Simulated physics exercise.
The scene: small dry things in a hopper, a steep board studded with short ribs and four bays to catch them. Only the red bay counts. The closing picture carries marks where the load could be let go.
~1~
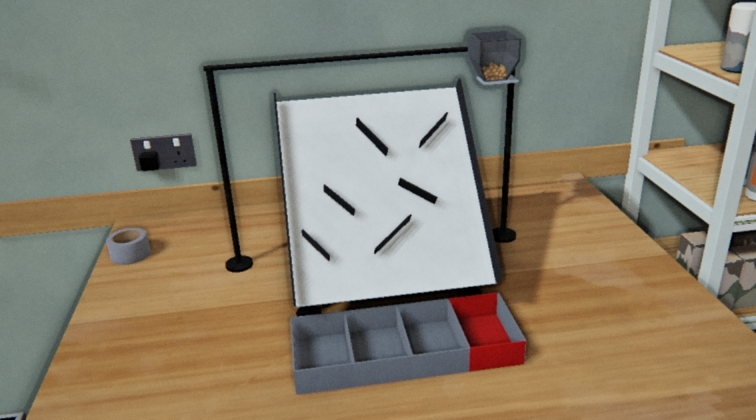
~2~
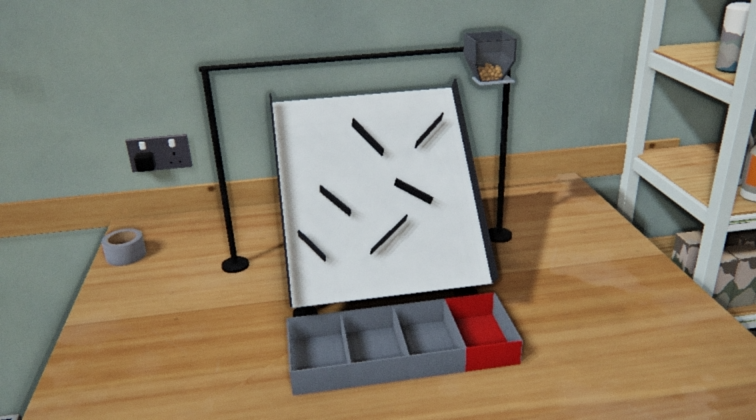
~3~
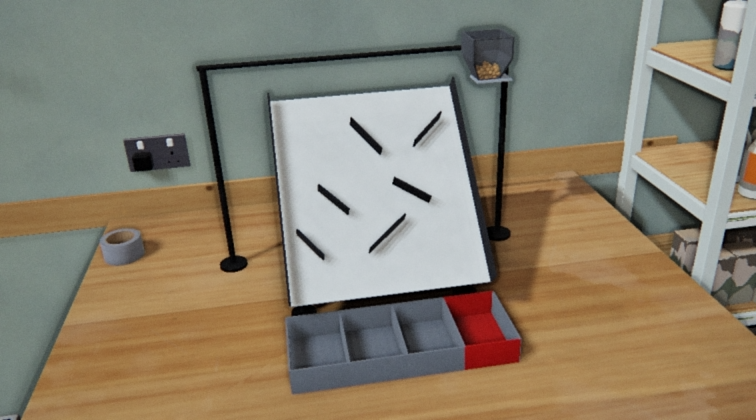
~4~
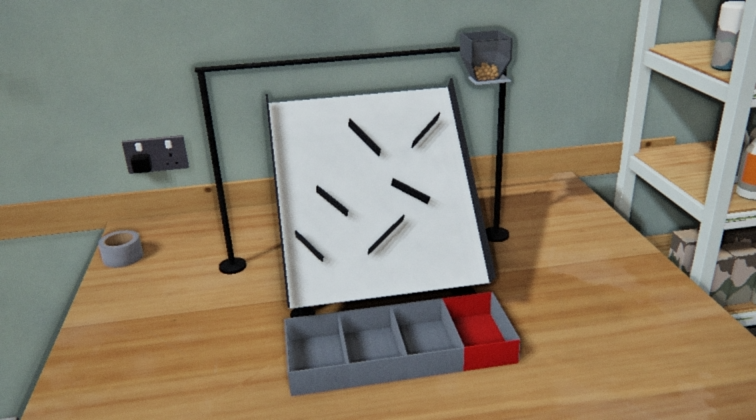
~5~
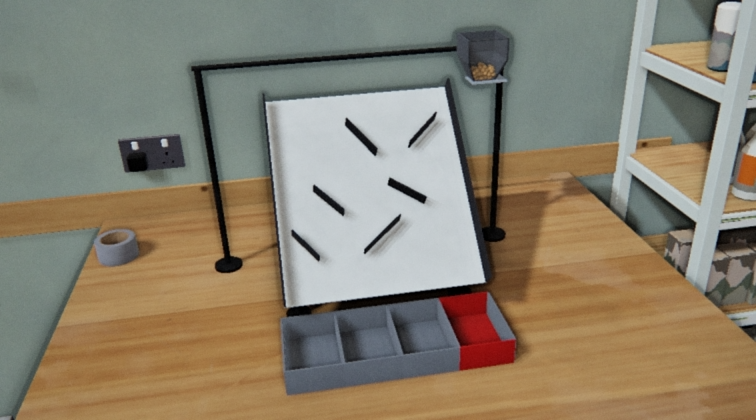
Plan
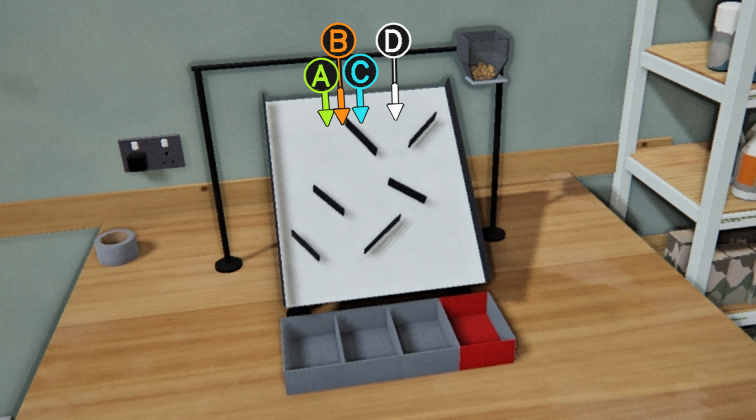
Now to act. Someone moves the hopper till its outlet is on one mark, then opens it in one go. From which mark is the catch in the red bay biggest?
I would pick mark C.
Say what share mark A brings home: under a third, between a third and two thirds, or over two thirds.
It is under a third.
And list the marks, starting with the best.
Best to worst: C, D, B, A.
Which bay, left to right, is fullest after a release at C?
The fourth.
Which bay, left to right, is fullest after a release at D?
It is the fourth one.
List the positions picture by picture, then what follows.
In the first frame, hopper at (495, 73), round wooden beads, door shut.
In the second frame, ribs (353, 118) to (384, 149), (417, 141) to (443, 112).
In the third frame, ribs (318, 184) to (349, 209), (394, 177) to (432, 197).
In the fourth frame, ribs (295, 230) to (323, 257), (369, 250) to (404, 215).
In the fifth frame, red bay at (487, 353), number 4 of 4 from the left.
On the marked copy, mark A meets the board at (326, 120); mark B meets the board at (342, 118); mark C meets the board at (361, 117); mark D meets the board at (395, 114).
For mark A, a stray few in the red bay, nearly all in other bays, a small part outside the box.
For mark B, about a third in the red bay, about half in other bays, a small part outside the box.
For mark C, most in the red bay, a stray few in other bays, a small part outside the box.
For mark D, about two thirds in the red bay, about a quarter in other bays, a small part outside the box.
